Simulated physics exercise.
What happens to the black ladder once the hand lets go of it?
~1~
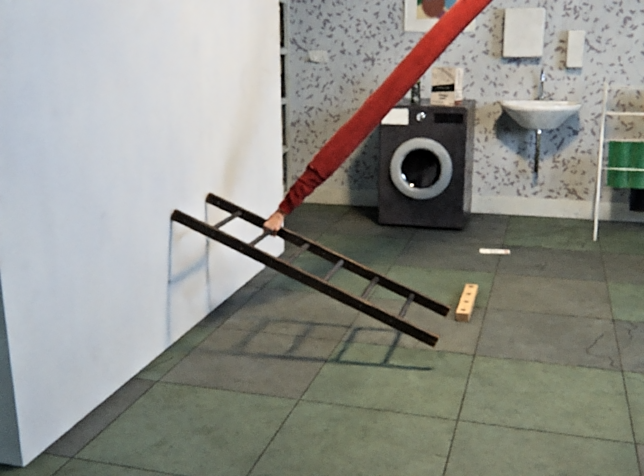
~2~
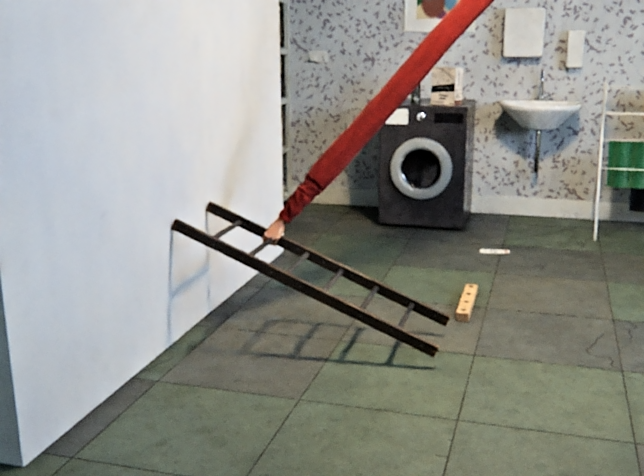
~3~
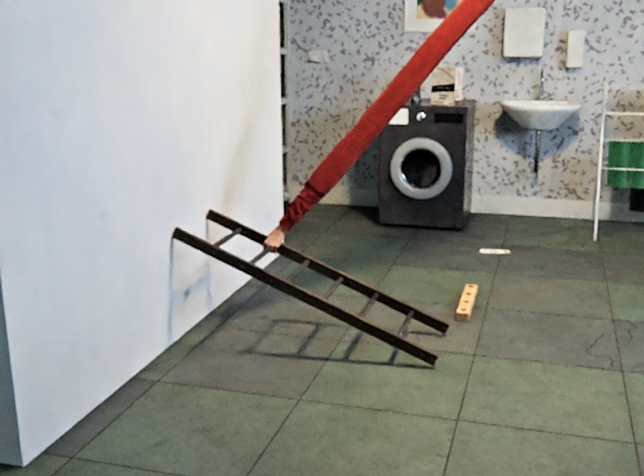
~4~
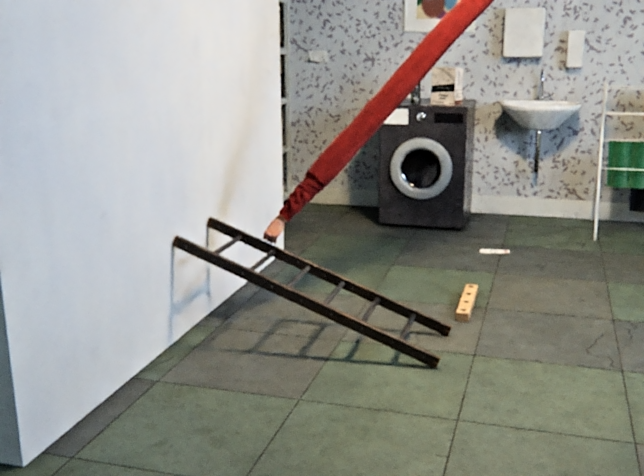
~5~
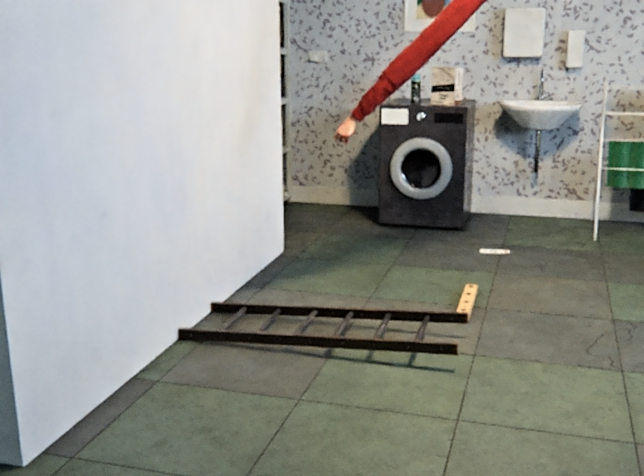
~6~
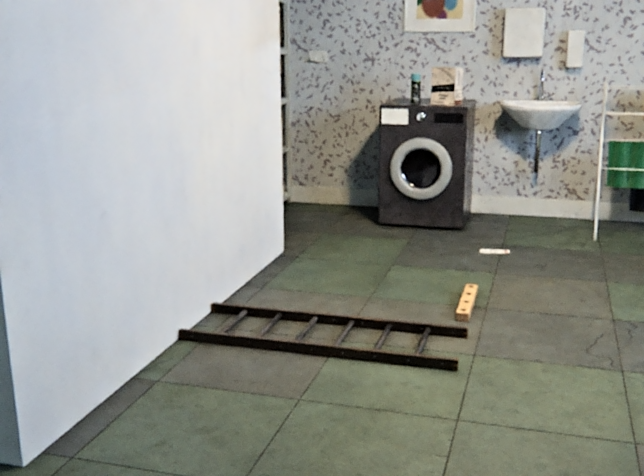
It does not stay leaning, as its feet slide out and it drops down the wall. It ends up lying flat on the tiled floor.
Black ladder leaning low against a white wall slipping down and falling flat on the tiled floor after a red-sleeved hand releases it.
